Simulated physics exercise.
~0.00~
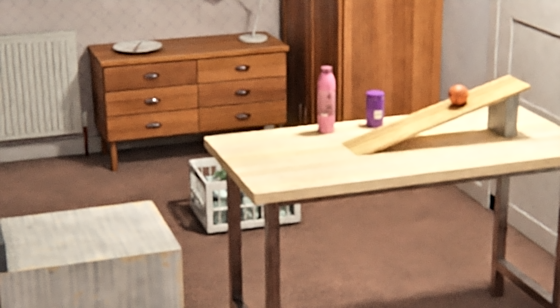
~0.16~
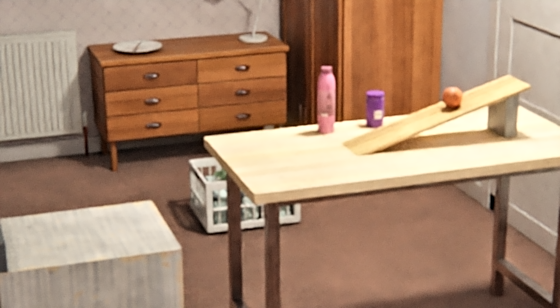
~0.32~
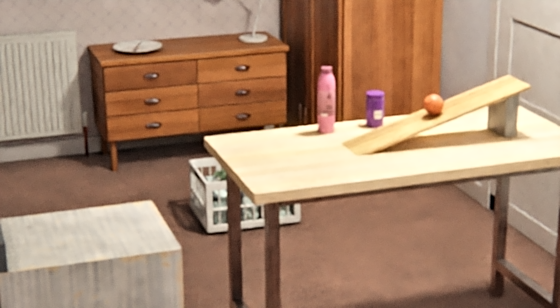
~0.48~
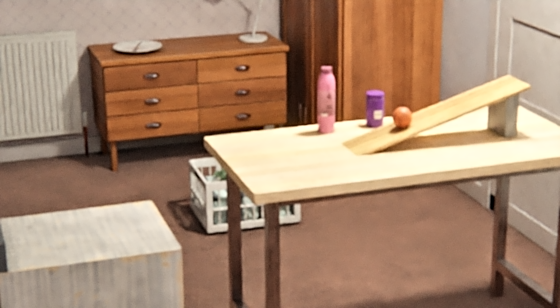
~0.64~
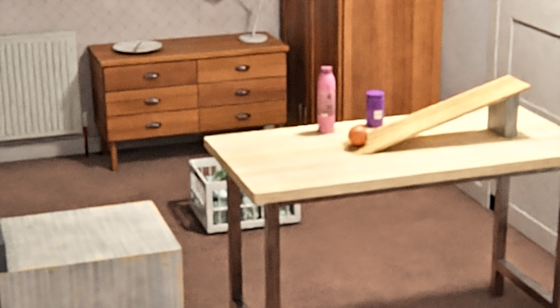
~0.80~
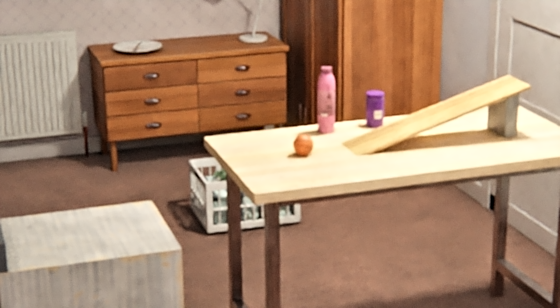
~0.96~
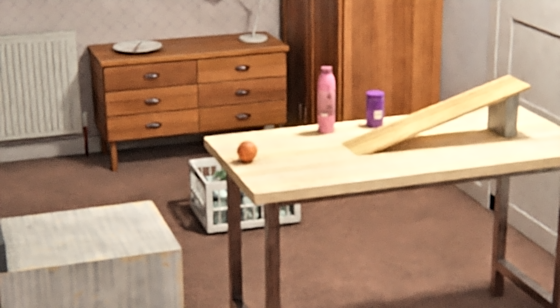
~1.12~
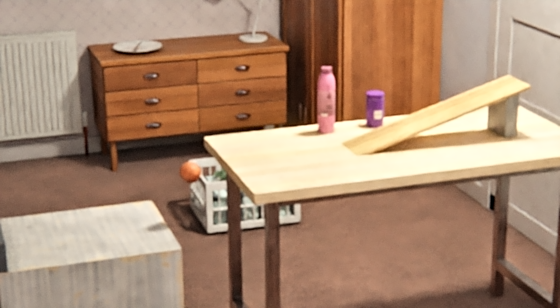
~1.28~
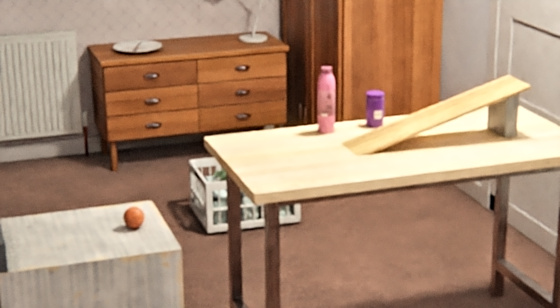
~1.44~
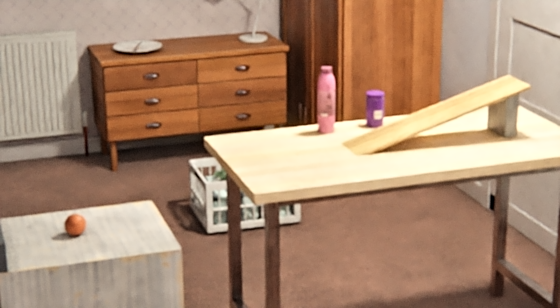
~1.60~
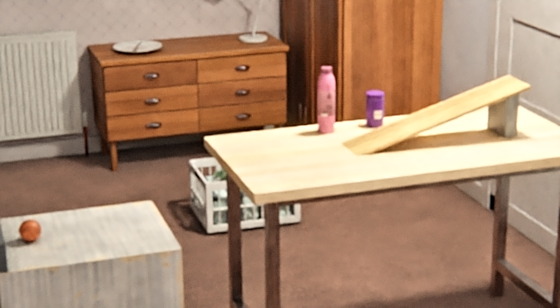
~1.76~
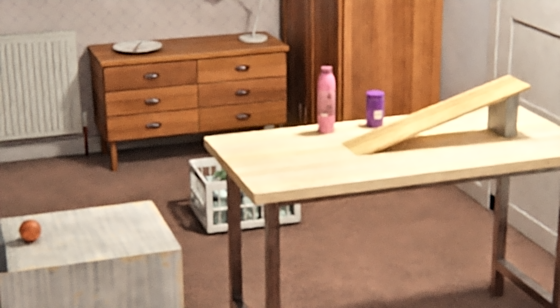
In a carpeted room, an orange ball rolls down a ramp, leaves the table and crosses a gap, stopping on a lower block.
